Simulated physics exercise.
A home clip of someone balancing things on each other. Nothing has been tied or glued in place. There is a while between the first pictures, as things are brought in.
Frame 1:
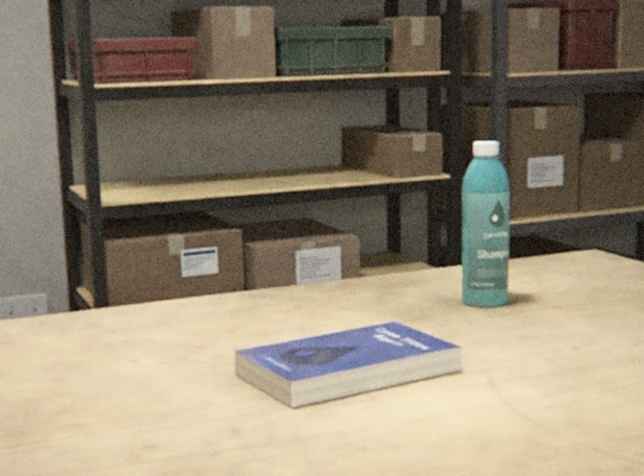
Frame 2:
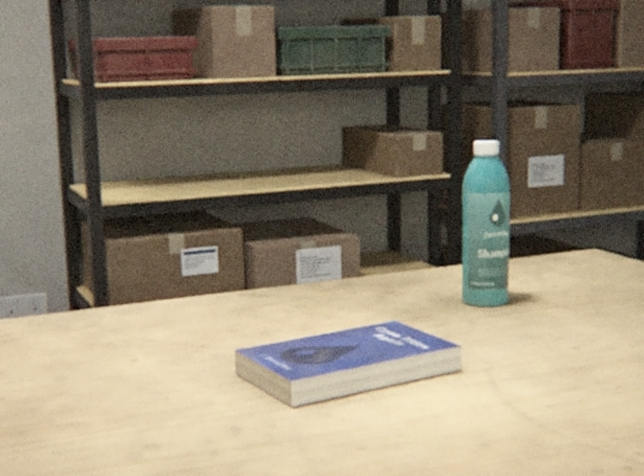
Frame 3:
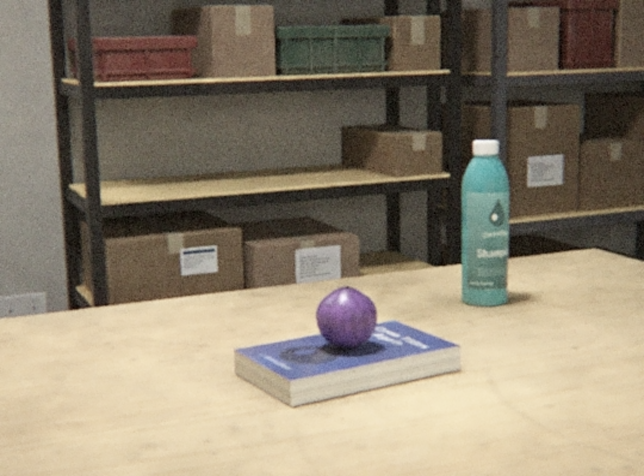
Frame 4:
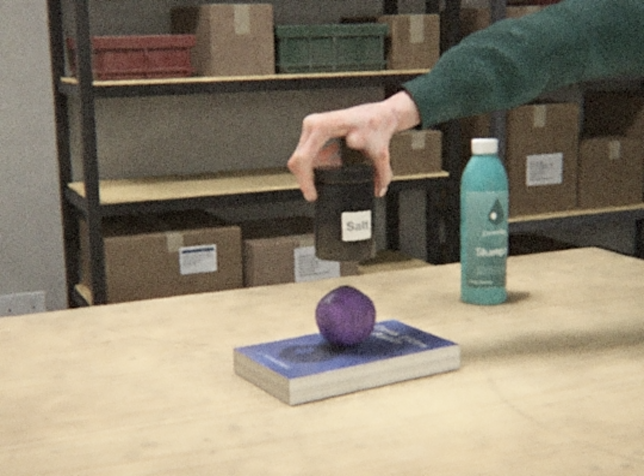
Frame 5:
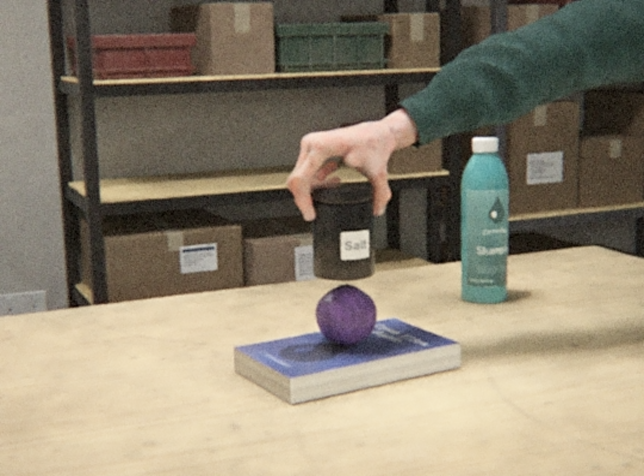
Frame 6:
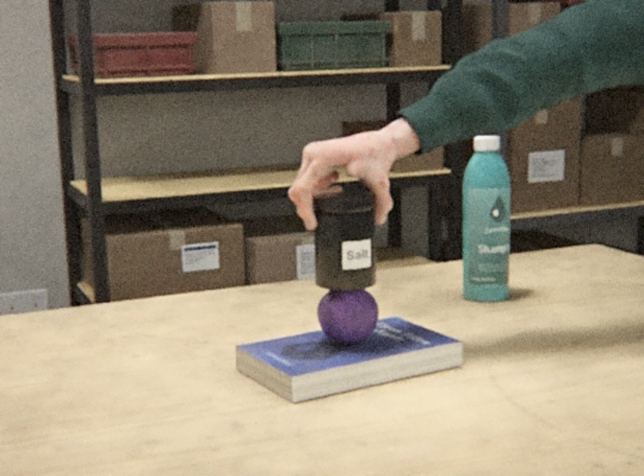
A hand in a green sleeve lowered a black jar labelled salt onto a purple onion that had appeared on a blue book, while a turquoise bottle stood to the right on the table.
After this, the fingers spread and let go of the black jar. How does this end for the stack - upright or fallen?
It ends fallen.
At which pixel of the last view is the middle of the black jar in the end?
The object ends up somewhere around (195, 348).
Then, 0.60 s on from there, black jar turned 53° from how it was put near (296, 260).
Then, 0.70 s on from there, black jar now fallen.
Then, 0.80 s on from there, things are still on the move.
Then, 1.20 s on from there, as before.
In the end, fallen, black jar; the other 3 unmoved. At the end, from the last picture's camera, black jar near (195, 348). The pile loses its balance.
